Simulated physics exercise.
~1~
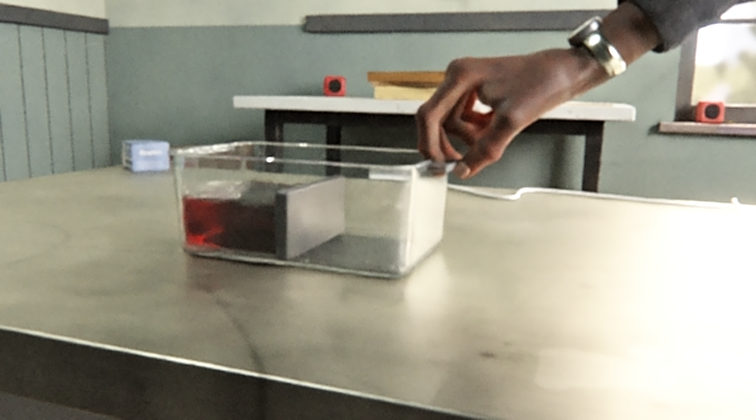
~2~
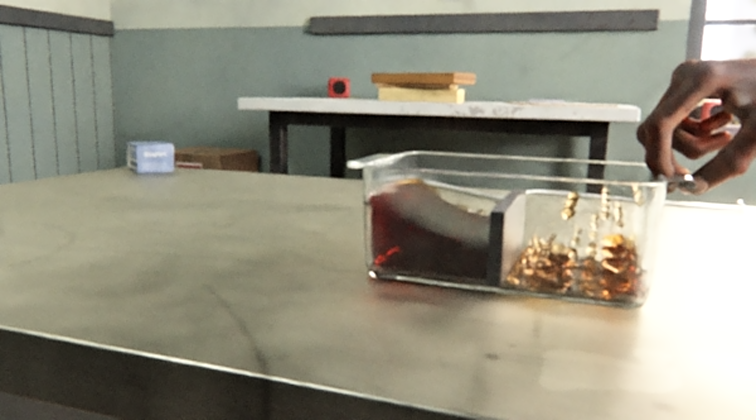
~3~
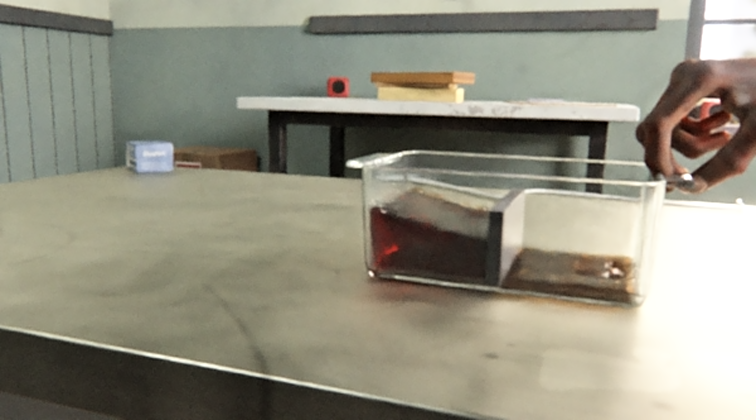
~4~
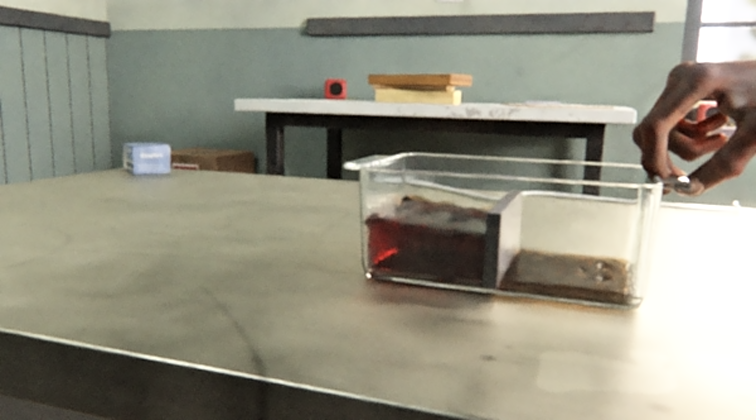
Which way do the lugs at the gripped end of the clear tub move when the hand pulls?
They move to the right, along with the rest of the tub.
